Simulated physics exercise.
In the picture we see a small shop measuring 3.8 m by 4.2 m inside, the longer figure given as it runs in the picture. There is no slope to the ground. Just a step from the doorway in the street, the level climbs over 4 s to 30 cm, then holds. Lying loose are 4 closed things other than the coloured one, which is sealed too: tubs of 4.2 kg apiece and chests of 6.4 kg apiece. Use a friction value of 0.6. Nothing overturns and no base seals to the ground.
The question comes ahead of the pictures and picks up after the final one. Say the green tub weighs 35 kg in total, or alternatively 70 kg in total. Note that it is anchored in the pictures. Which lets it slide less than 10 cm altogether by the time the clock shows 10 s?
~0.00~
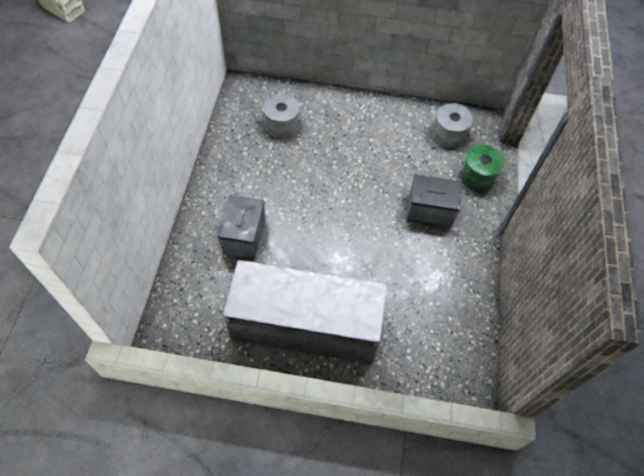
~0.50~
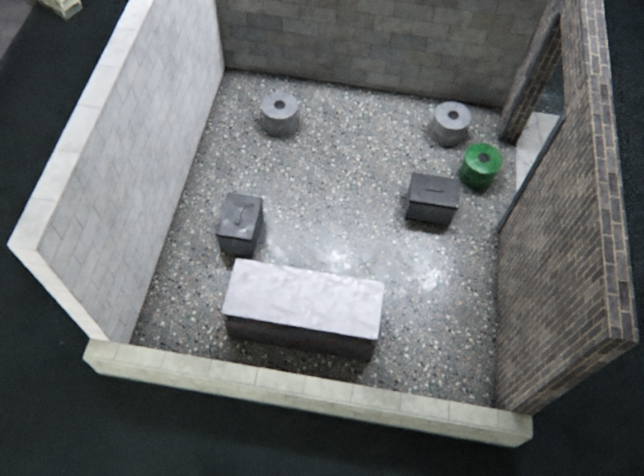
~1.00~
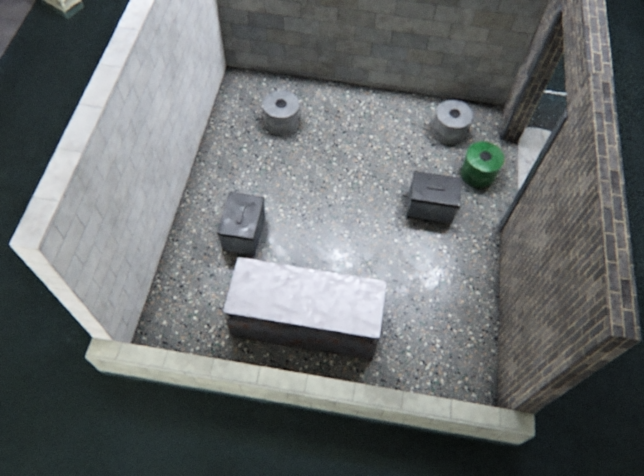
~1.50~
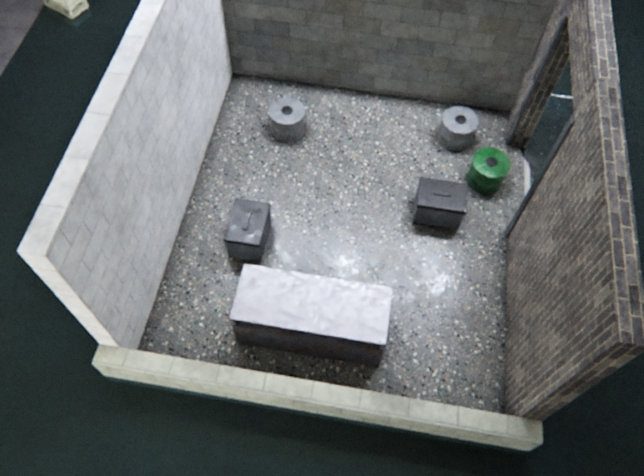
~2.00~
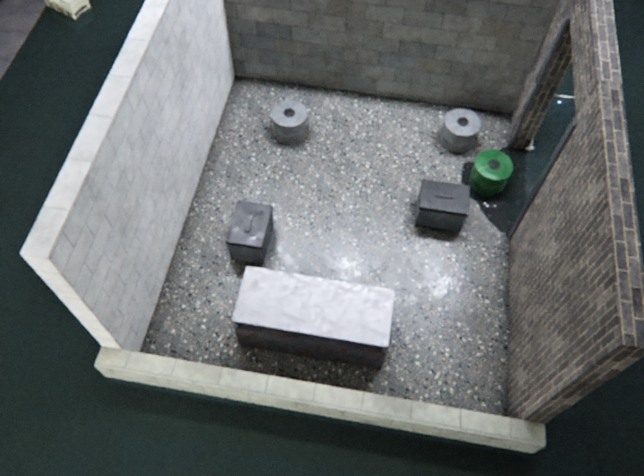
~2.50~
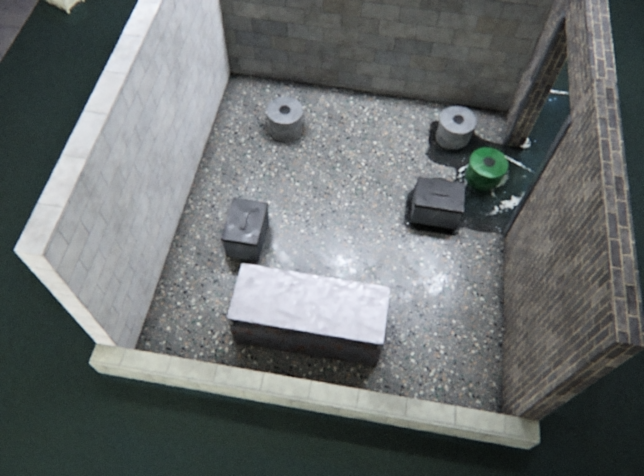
The answer is only the heavy one.
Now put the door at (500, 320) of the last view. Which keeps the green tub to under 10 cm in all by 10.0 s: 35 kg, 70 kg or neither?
Result: Lighter option suffices.
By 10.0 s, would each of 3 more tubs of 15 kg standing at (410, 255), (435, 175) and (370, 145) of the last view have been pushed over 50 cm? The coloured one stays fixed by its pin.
In that order: More, less, short of it.
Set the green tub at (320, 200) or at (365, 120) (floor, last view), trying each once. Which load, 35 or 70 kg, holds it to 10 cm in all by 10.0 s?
Going in order: Both weights work, both weights work.
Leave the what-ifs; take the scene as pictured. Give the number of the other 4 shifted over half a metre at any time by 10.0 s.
The count comes to 4.
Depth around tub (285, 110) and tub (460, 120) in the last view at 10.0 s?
I'd put it at 13 cm and 15 cm respectively.
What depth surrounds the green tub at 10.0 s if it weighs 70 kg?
About 13 cm.
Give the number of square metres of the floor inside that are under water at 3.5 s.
Wet: Near 4.5 m2.
After 3.5 s the green tub would be 1 cm from its start with 35 kg and 0 cm from its start with 70 kg; 10 cm of water round it then.
After 4.5 s the green tub would be 25 cm from its start with 35 kg and 0 cm from its start with 70 kg; 13 cm of water round it then.
After 7.0 s the green tub would be 69 cm from its start with 35 kg and 0 cm from its start with 70 kg; 13 cm of water round it then.
After 10.0 s the green tub would be 103 cm from its start with 35 kg and 0 cm from its start with 70 kg; 13 cm of water round it then.
